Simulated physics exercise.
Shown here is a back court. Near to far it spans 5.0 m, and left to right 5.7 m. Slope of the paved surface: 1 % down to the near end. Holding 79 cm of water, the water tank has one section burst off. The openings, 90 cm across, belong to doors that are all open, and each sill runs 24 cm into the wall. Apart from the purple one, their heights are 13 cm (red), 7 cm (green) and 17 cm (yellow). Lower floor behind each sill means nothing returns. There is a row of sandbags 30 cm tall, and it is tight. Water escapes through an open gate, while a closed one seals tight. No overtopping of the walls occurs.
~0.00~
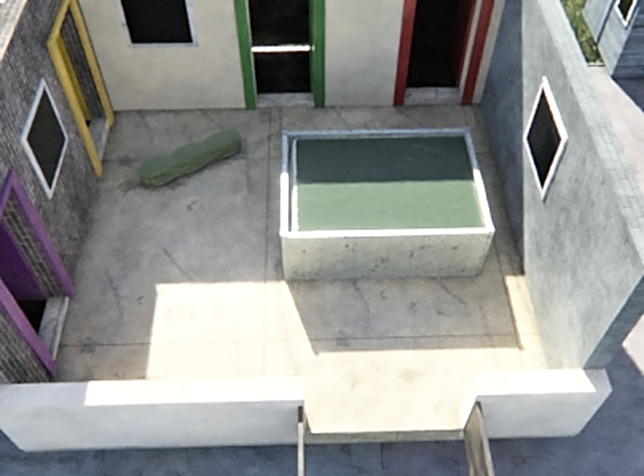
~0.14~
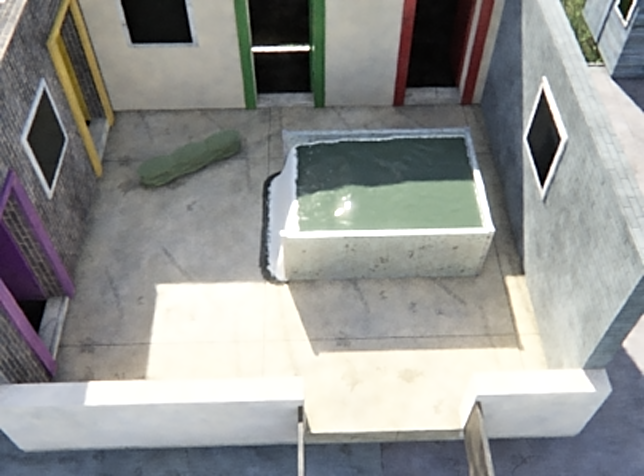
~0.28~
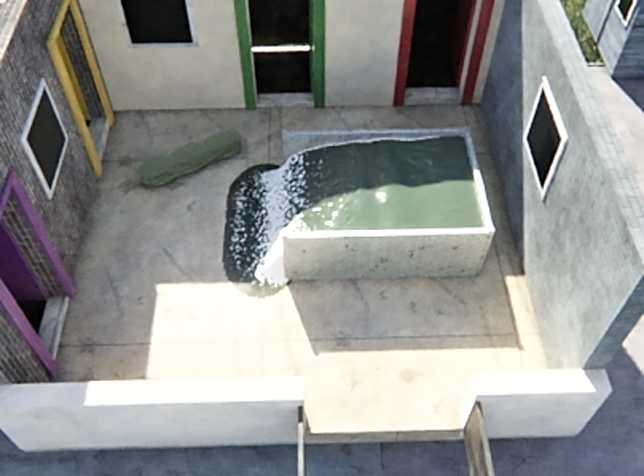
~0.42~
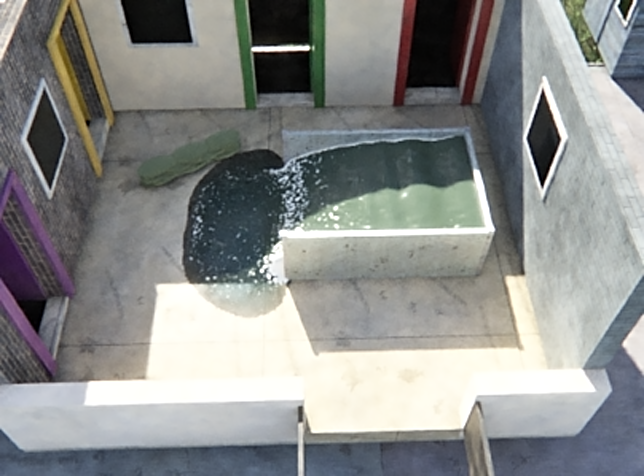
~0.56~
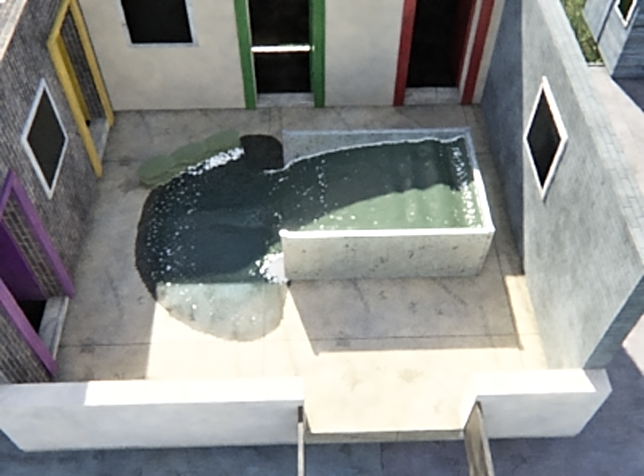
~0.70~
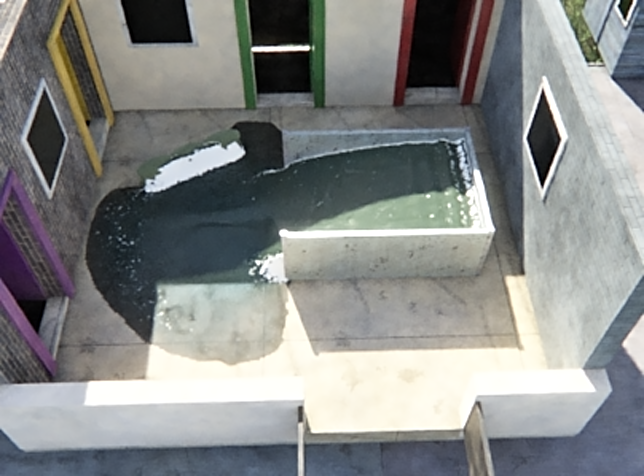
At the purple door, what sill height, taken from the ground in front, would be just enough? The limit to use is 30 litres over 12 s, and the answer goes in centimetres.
26 cm.
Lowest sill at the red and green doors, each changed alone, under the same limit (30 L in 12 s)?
You'd want some 10.0 cm at red and some 6.0 cm at green.
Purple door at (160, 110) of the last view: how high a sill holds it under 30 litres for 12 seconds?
You'd want it roughly 17 cm high.
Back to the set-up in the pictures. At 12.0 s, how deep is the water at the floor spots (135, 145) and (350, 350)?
Roughly 5 and 9 cm, in turn.
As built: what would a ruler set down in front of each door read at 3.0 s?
At the red door the depth is 0 cm, at green 9 cm, at purple 24 cm and at yellow 10 cm.
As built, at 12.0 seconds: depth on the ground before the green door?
7.5 cm.
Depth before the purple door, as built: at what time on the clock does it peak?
Crest at t of about 1.8 s.
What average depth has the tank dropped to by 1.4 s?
It averages close to 42 centimetres.
After 1.4 s water covers 40 % of the floor, deepest (52 cm) near (88, 226); 21 cm at the purple door, 17 litres in over its 7 cm sill.
After 3.0 s water covers 55 % of the floor, deepest (44 cm) near (46, 403); 24 cm at the purple door, 150 litres in over its 7 cm sill.
After 12.0 s water covers 95 % of the floor, deepest (13 cm) near (69, 306); 10 cm at the purple door, 372 litres in over its 7 cm sill.
At the purple door as built, the water arrived by 1.0 s and peaked near 25 cm at 1.8 s.
Run again over the same 12 s with other heights there, 67 litres in over 21.5 cm, 14 litres over 29 cm. The limit of 30 litres is kept from about 26 cm up.
